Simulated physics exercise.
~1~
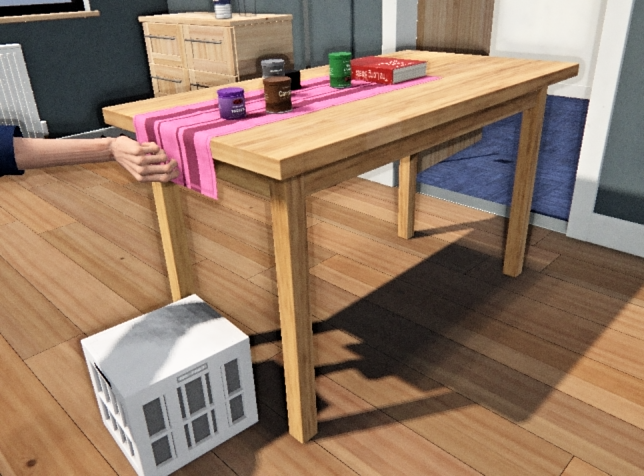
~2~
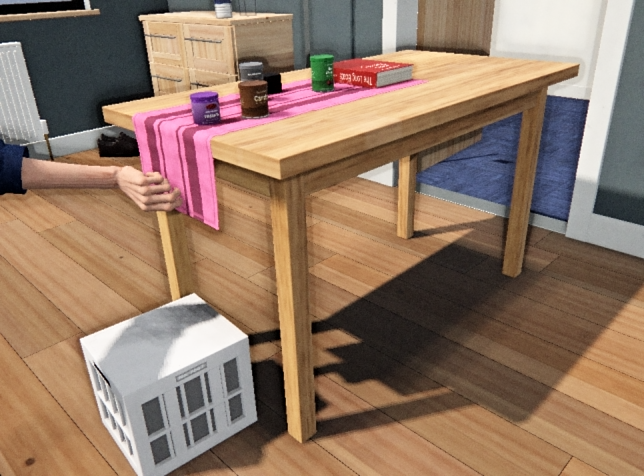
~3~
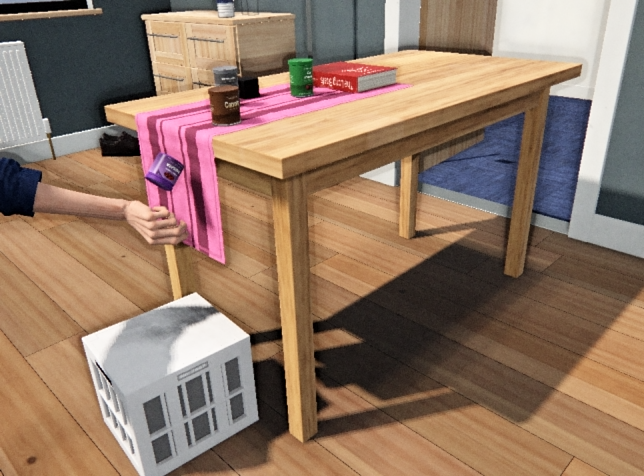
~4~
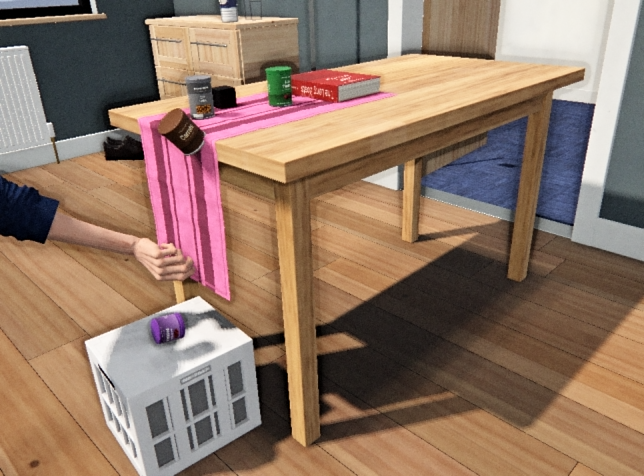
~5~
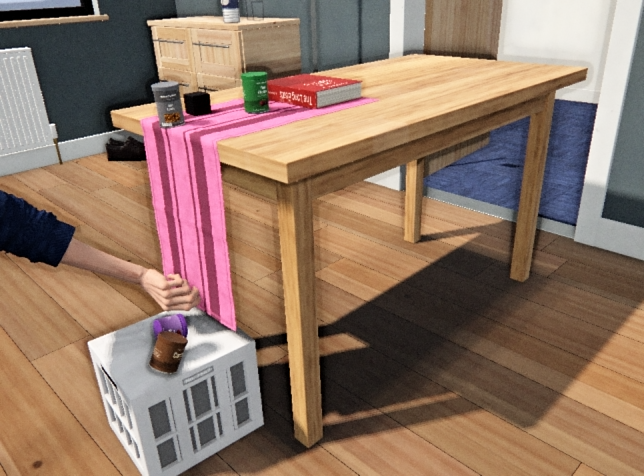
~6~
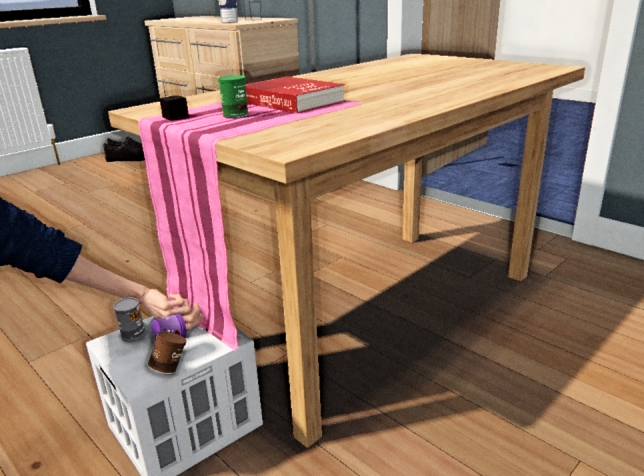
A pink striped runner hangs over the near left end of a wooden table, seen from slightly above in a sunlit, wood-floored room, with a white crate below it. On the cloth stand a purple pot, brown and grey cans, a small black object, a green can and a red book. A hand at the left pulls the hem steadily down, drawing everything toward the edge. The purple pot tips off onto the crate, the brown can follows, and then the grey can drops. Finally the hem reaches the crate top, three items lie there, and the black object, green can and book remain above.
